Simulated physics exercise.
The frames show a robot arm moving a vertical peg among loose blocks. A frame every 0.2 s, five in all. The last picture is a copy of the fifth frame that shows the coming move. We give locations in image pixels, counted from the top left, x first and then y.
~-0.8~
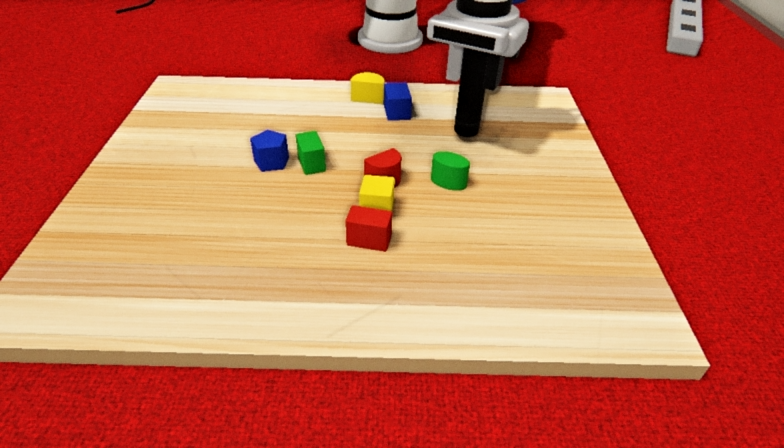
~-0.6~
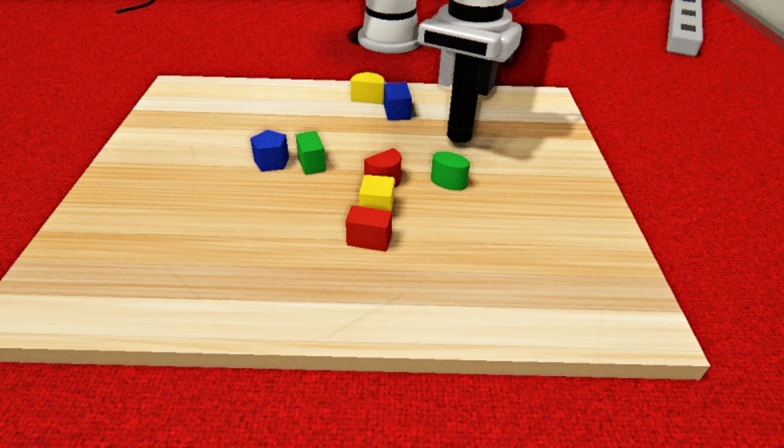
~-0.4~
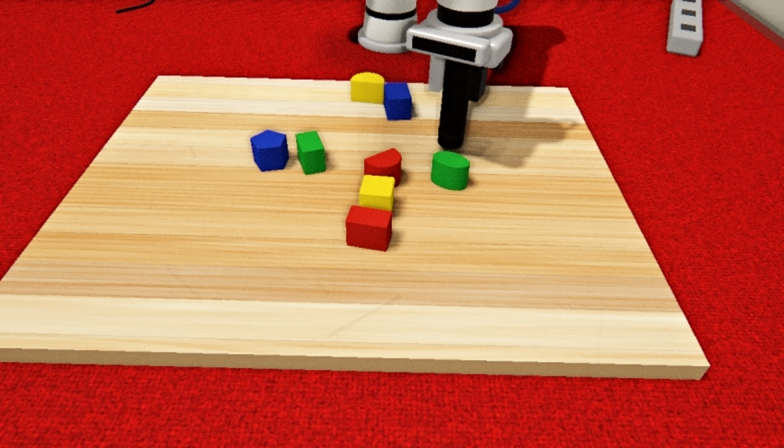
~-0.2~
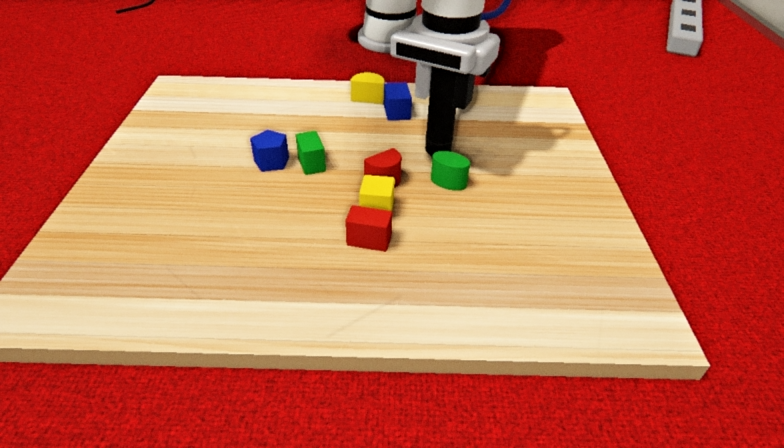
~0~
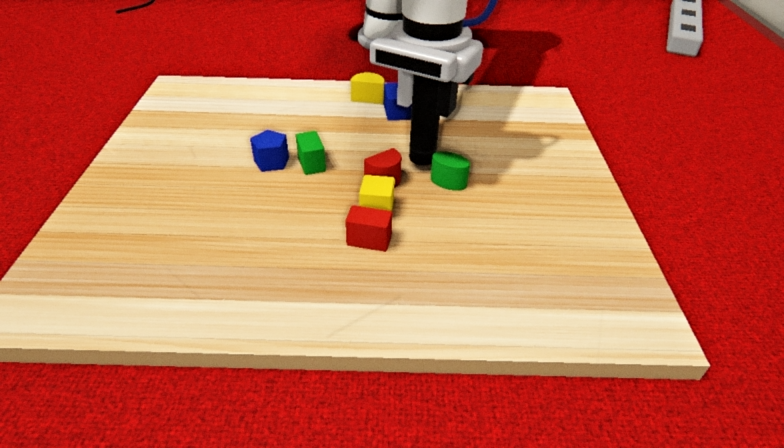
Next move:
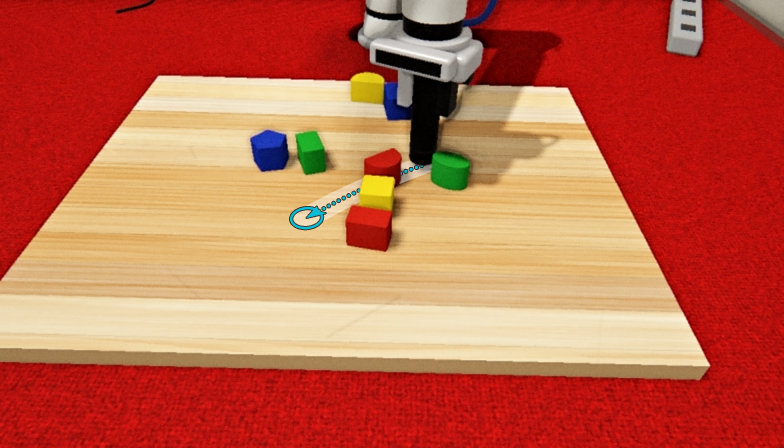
To begin with, a robot arm holds a dark vertical peg behind a green oval block on a wooden board scattered with red, yellow, blue and green blocks. The peg then moves steadily left and nearer the viewer, ending between the green oval and red D-shaped block, while the blocks stay still.
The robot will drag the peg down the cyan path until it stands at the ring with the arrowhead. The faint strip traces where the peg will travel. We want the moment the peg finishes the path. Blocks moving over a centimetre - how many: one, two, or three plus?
I'm going with one.
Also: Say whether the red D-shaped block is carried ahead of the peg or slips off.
The peg pushes it to the end.
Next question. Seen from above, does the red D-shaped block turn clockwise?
No, that is not how it ends up.
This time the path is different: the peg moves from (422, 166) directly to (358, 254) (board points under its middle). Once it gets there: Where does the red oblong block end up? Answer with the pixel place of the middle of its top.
It will end up at (348, 250).
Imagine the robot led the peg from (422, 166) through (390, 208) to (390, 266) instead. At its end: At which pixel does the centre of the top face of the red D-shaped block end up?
By then it is at (365, 166).
The drawn path runs from (422, 166) via (365, 188), ending at (307, 218).
On the path given first. One third of the way, peg (384, 173); yellow square piece (375, 187), turned 20° anticlockwise; red D-shaped block (359, 169).
Two thirds of the way, peg (345, 190); yellow square piece (375, 188), turned 25° anticlockwise; red D-shaped block (320, 188), turned 20° anticlockwise.
At the end, peg (306, 211); yellow square piece (375, 188), turned 25° anticlockwise; red D-shaped block (286, 214), turned 55° anticlockwise; green oval block not moved.
